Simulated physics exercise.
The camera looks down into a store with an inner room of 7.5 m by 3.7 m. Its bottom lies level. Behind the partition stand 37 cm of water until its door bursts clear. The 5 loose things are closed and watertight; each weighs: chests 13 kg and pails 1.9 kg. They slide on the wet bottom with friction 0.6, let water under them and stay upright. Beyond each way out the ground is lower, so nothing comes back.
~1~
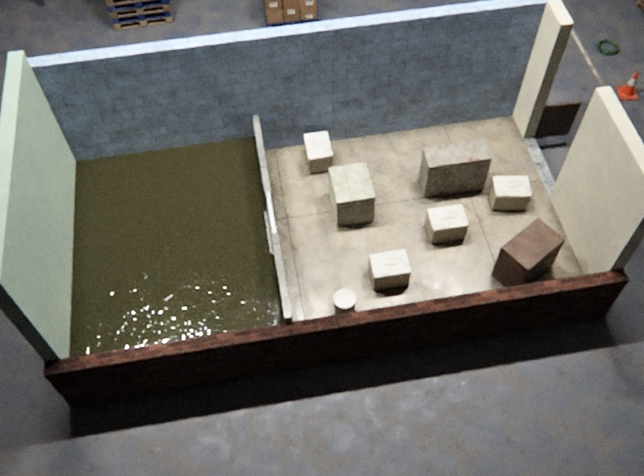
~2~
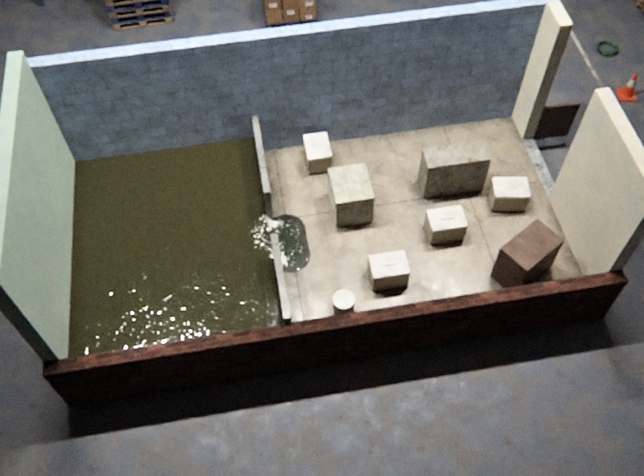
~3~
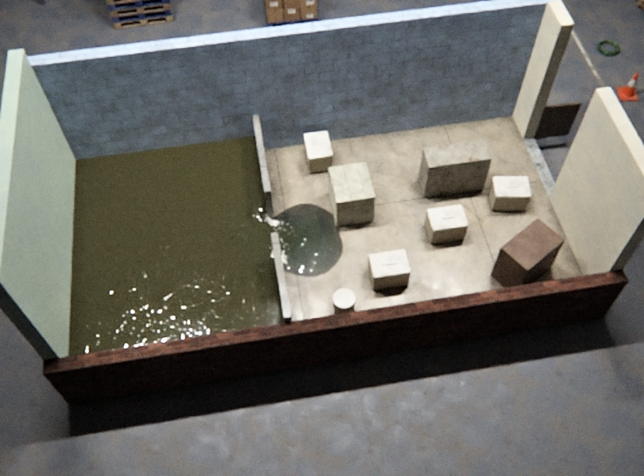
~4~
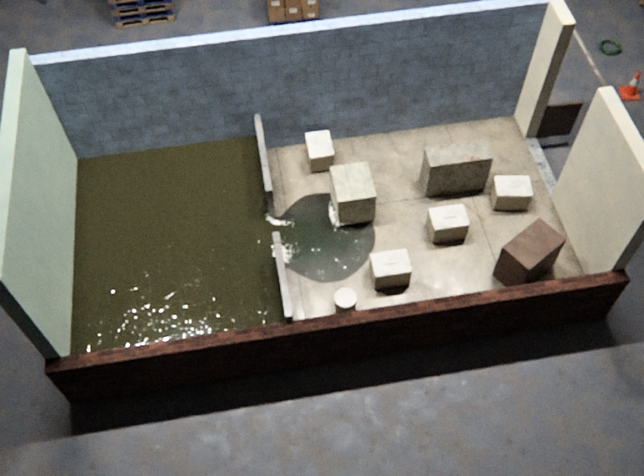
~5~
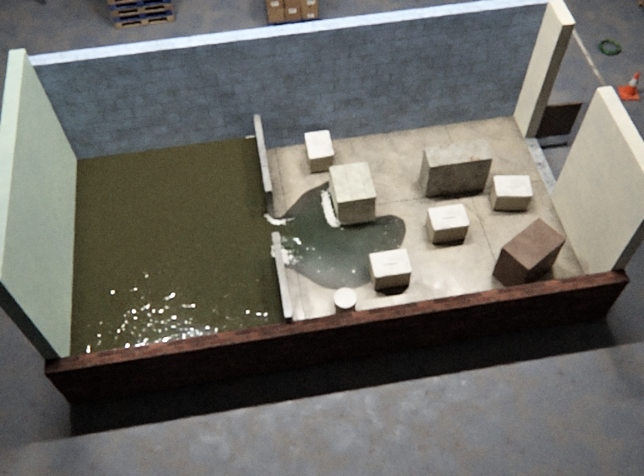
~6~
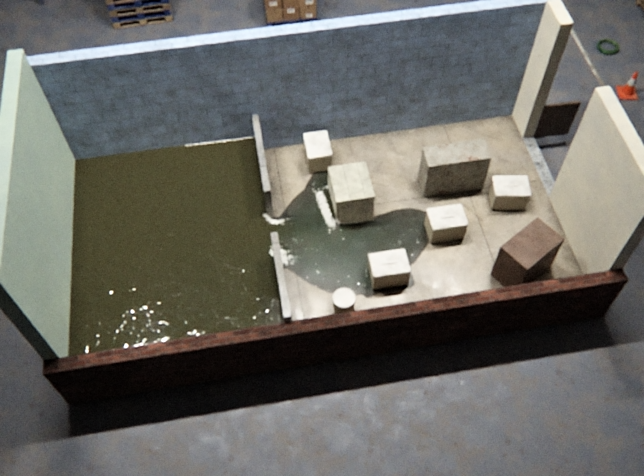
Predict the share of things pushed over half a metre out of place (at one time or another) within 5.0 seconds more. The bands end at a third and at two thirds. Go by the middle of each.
That comes to two thirds or more.
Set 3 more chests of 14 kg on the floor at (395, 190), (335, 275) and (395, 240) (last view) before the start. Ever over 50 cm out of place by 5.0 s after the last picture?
In that order: Less, less, more.
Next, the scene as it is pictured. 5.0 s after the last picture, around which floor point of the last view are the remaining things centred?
At about (450, 206).
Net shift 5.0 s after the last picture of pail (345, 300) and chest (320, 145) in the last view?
In turn: 80 cm, 140 cm.
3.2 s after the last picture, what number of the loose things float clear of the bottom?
I count 3.
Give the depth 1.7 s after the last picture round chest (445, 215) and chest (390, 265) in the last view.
About 5 and 7 cm.
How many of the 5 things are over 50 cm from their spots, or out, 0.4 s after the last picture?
0 of them.
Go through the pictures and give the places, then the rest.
In the first frame, a chest at (448, 217) rests on the ground; a pail at (345, 298) rests on the ground; 11.1 m2 under water; 0 of 5 have shifted.
In the second frame, a chest at (447, 218) rests on the ground; a pail at (344, 299), on the bottom; water covers 11.6 m2; 0 of 5 have shifted.
In the third frame, a chest at (448, 217) rests on the ground; a pail at (344, 298), on the bottom; water covers 12.2 m2; 0 of 5 have shifted.
In the fourth frame, a chest at (449, 217), on the bottom; a pail at (345, 297), on the bottom; 12.8 m2 under water; 0 of 5 have shifted.
In the fifth frame, a chest at (449, 217) rests on the ground; a pail at (345, 298) rests on the ground; 13.4 m2 under water; 0 of 5 have shifted.
In the sixth frame, a chest at (447, 217), on the bottom; a pail at (344, 298) rests on the ground; 14.1 m2 under water; 0 of 5 have shifted.
Then, 0.4 s after the last picture 0 of 5 are over 50 cm from their spots; 0 afloat.
Then, 1.7 s after the last picture 2 of 5 are over 50 cm from their spots; 2 afloat.
Then, 3.2 s after the last picture 4 of 5 are over 50 cm from their spots; 3 afloat.
Then, 5.0 s after the last picture 5 of 5 are over 50 cm from their spots, and 5 have been at some point; 4 afloat.
